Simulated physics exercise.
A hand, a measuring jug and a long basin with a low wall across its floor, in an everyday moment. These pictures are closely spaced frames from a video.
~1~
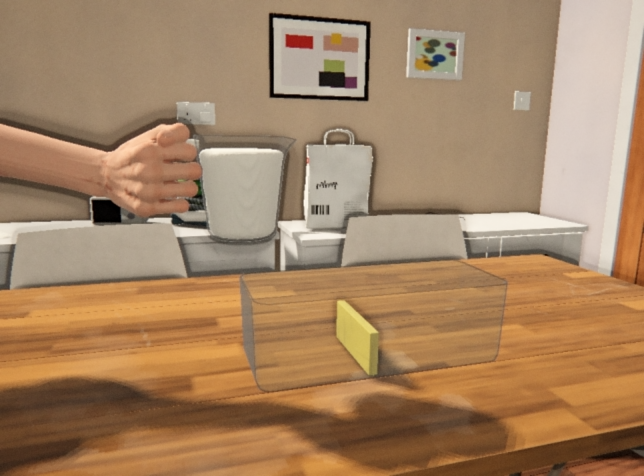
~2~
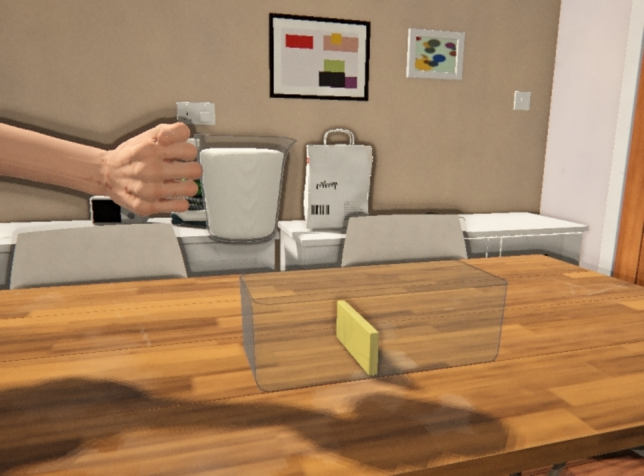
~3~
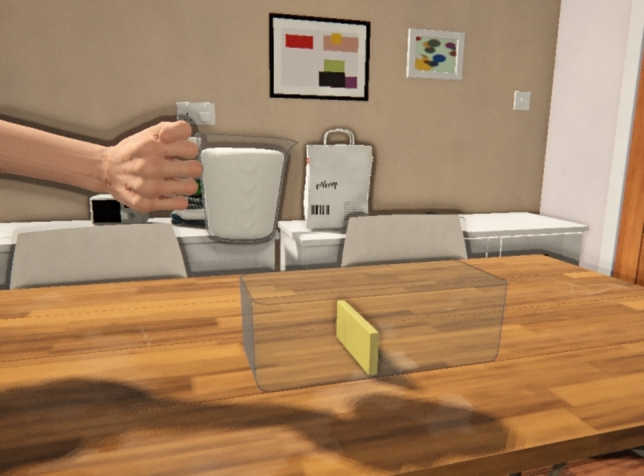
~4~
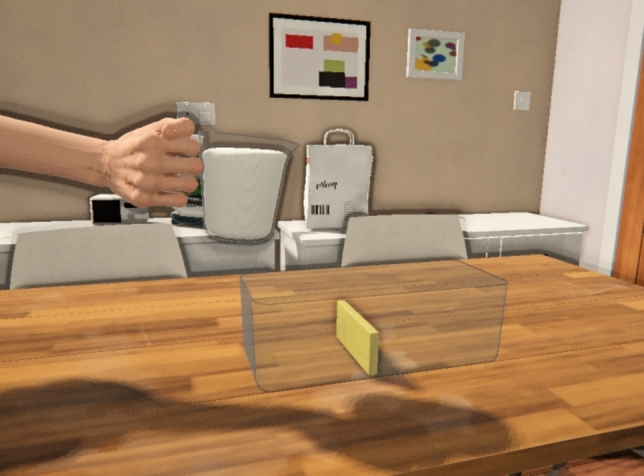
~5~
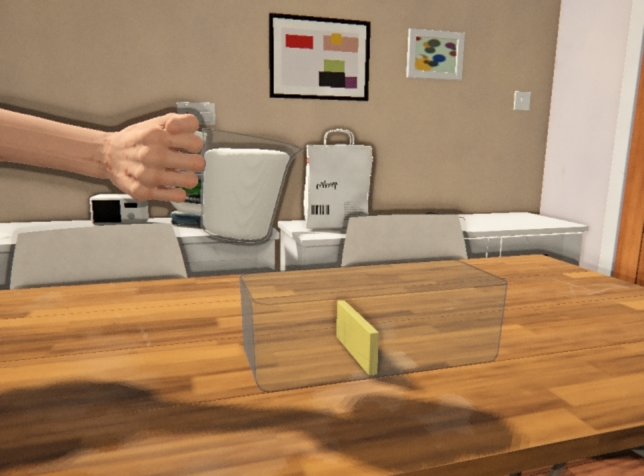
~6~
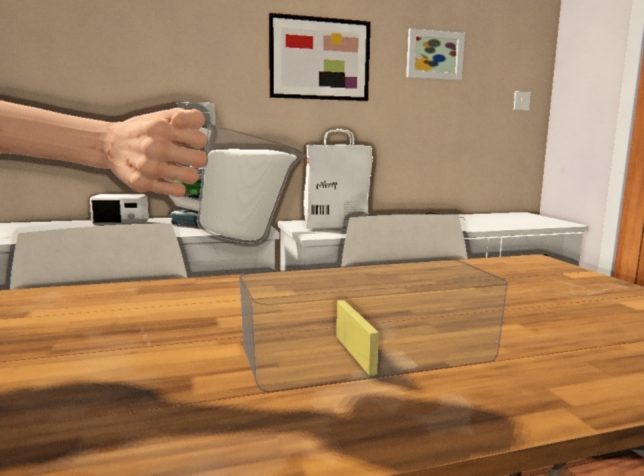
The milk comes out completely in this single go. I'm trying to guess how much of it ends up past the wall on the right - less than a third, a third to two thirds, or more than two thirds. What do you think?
I'd say less than a third.
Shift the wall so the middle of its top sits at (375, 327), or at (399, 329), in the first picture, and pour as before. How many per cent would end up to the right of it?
Note - case one near 5 %, case two near 10 %.
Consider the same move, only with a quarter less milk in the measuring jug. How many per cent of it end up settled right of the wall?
About 0 percent.
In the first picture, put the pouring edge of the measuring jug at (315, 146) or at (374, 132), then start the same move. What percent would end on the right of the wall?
First try: About 55 %; second try: About 100 %.
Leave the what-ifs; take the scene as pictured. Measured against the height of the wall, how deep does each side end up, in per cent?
50 left, 10 right, give or take.
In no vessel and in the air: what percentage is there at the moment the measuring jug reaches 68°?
Estimated: 15 per cent or thereabouts.
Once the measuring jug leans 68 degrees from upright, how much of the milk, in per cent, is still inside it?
75 per cent or so.
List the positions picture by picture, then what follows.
Tilt 0°; pouring edge (296, 139); surface from (199, 151) to (282, 152); the long basin's rim runs from (246, 290) to (482, 272); the wall's top is at (356, 317), in the first frame.
Tilt 1°; pouring edge (297, 139); surface from (199, 151) to (282, 152), in the second frame.
Tilt 2°; pouring edge (298, 141); surface from (201, 151) to (283, 153), in the third frame.
Tilt 5°; pouring edge (300, 144); surface from (202, 152) to (285, 153), in the fourth frame.
Tilt 9°; pouring edge (303, 148); surface from (205, 152) to (288, 154), in the fifth frame.
Tilt 14°; pouring edge (306, 154); surface from (207, 154) to (294, 156), in the sixth frame.
A moment on, the measuring jug is tipped part way and 73 per cent is still to pour, 6 is left of the wall and 4 right of it.
Next, the measuring jug is tipped right over and 17 per cent is still to pour, 53 is left of the wall and 17 right of it.
Then the measuring jug is tipped right over and 0 per cent is still to pour, 80 is left of the wall and 18 right of it.
Later the measuring jug is tipped right over and 0 per cent is still to pour, 81 is left of the wall and 18 right of it.
At rest 81 per cent lies left of the wall, 18 right of it and 2 outside.
